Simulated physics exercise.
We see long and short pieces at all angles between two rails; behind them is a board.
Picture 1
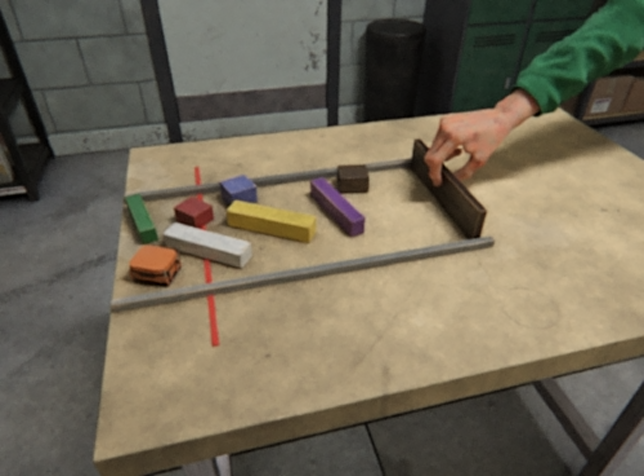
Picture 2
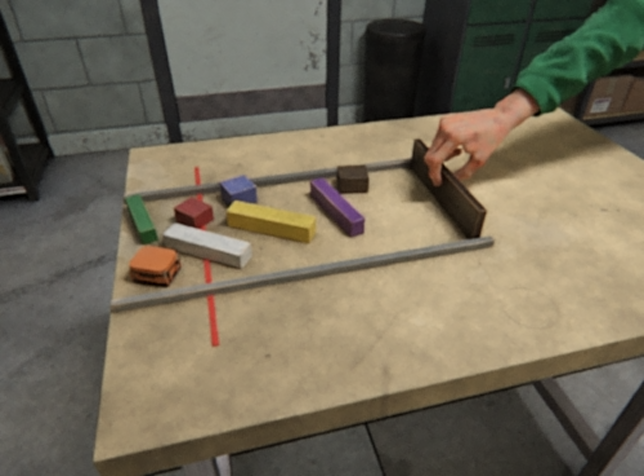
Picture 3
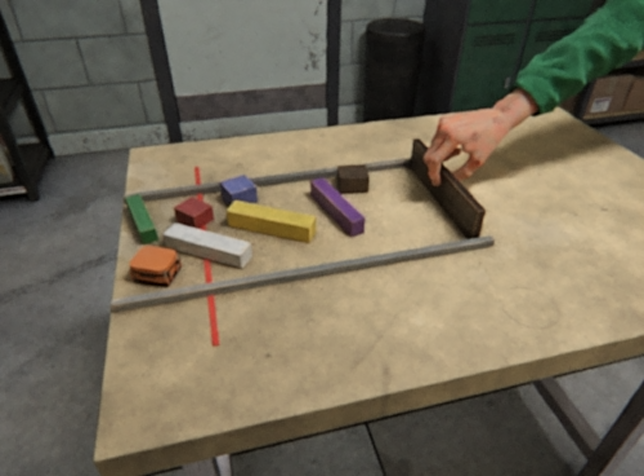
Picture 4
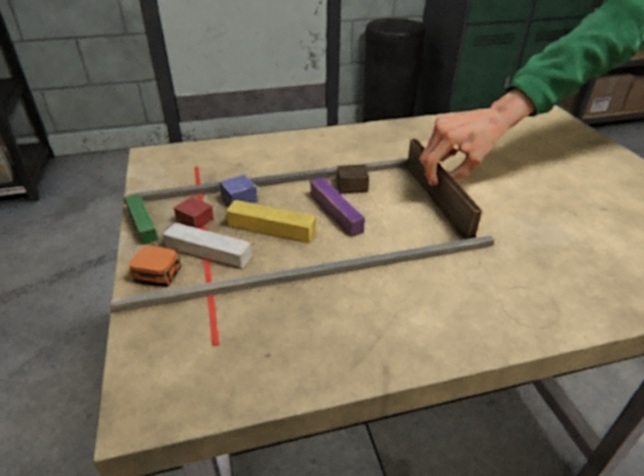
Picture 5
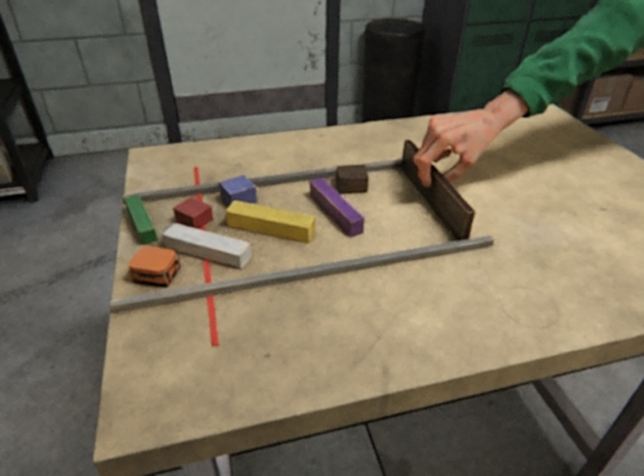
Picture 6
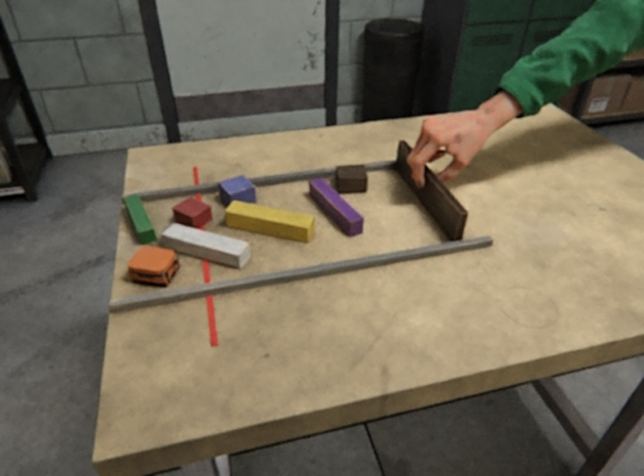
On a workshop table, a hand slides a dark board slightly left between two rails, while the scattered coloured blocks stay still.
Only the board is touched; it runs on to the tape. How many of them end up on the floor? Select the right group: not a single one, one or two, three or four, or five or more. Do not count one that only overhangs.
The right group is one or two.
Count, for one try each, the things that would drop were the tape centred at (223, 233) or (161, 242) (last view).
Respectively 0 and 5.
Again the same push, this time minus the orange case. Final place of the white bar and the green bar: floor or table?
As for the white bar, it is left in place; as for the green bar, it topples off.
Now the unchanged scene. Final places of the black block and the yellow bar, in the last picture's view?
In the last picture, roughly (183, 202) and (168, 251).
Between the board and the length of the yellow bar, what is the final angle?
Roughly 25°.
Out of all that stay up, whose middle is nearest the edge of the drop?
Orange case.
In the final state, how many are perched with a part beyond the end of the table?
It would come to 1.
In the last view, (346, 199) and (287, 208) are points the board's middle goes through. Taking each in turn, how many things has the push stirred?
Counts: 2 and 4.
Early on, none off yet; green bar at rest near (140, 218); orange case at rest near (154, 267); red block at rest near (193, 214).
A while later, none off yet; green bar at rest near (140, 218); orange case at rest near (153, 268); red block travelled about its own width near (169, 218).
Finally, the number that fall off is one or two; lost, green bar.
